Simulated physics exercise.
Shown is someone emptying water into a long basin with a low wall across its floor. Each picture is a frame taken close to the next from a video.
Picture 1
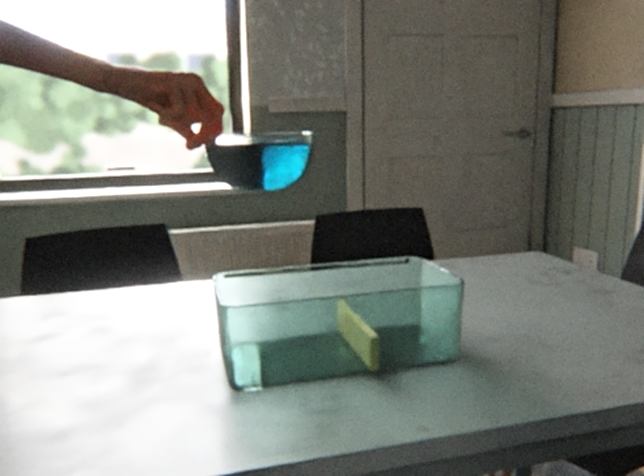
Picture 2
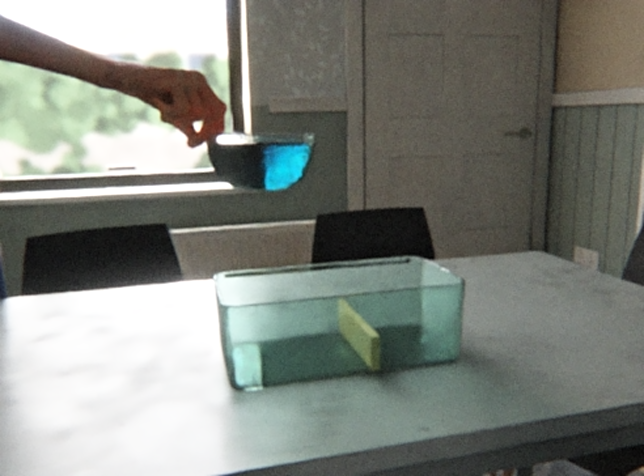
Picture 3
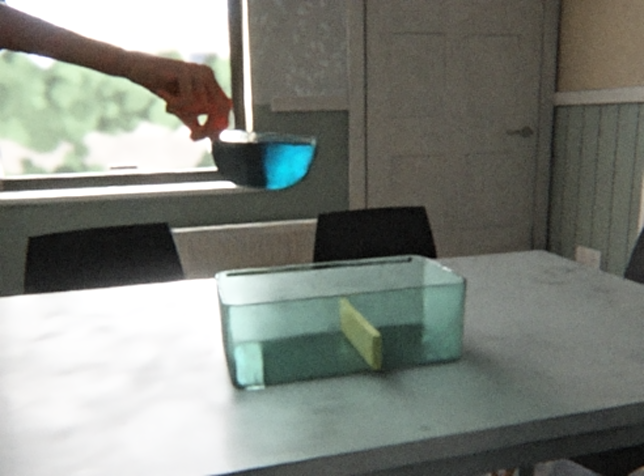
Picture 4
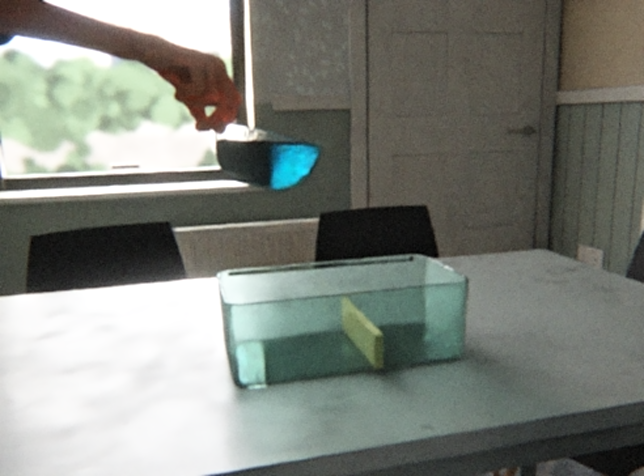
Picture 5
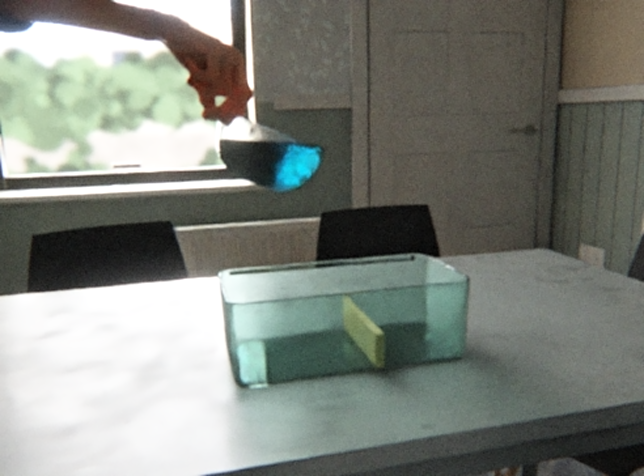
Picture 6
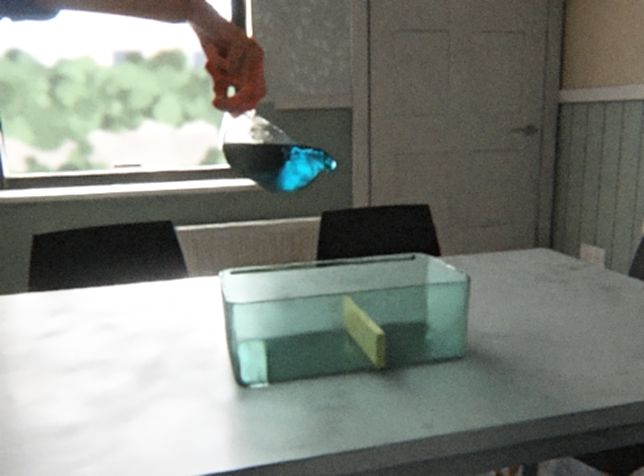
A hand held a small clear bowl of blue water above a long greenish basin with a low yellow-green wall inside, then tilted it rightward, slowly at first, until the water reached the lip.
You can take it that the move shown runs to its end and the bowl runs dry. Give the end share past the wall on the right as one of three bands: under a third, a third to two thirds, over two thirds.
The end share is a third to two thirds.
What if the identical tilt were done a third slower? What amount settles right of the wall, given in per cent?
About 65 per cent.
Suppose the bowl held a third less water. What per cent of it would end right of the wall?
Close to 30 per cent.
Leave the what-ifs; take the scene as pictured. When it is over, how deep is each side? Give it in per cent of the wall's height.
It settles around 20 on the left side and around 30 on the right side.
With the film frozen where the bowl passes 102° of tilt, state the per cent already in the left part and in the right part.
The left part holds close to 10 per cent, the right part close to 40.
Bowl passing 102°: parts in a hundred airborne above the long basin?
Something close to 45 percent of it.
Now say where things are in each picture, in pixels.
In the first picture, tilt 0°; pouring edge (312, 135); surface from (206, 145) to (309, 141); the long basin's rim runs from (217, 291) to (441, 270); the wall's top is at (356, 319).
In the second picture, tilt 2°; pouring edge (314, 136); surface from (207, 144) to (310, 142).
In the third picture, tilt 6°; pouring edge (317, 139); surface from (211, 141) to (313, 143).
In the fourth picture, tilt 14°; pouring edge (320, 146); surface from (215, 140) to (318, 144).
In the fifth picture, tilt 23°; pouring edge (323, 155); surface from (219, 140) to (320, 149); 2 per cent is over the edge.
In the sixth picture, tilt 35°; pouring edge (322, 166); surface from (222, 142) to (312, 153); 9 per cent is over the edge.
A moment on, the bowl is tipped right over and 9 per cent is still to pour, 8 is left of the wall and 38 right of it.
Next, the bowl is tipped right over and 0 per cent is still to pour, 46 is left of the wall and 48 right of it.
Then the bowl is tipped right over and 0 per cent is still to pour, 48 is left of the wall and 48 right of it.
Later the bowl is tipped right over and 0 per cent is still to pour, 48 is left of the wall and 48 right of it.
In the end 48 per cent lies left of the wall, 48 right of it and 3 outside.
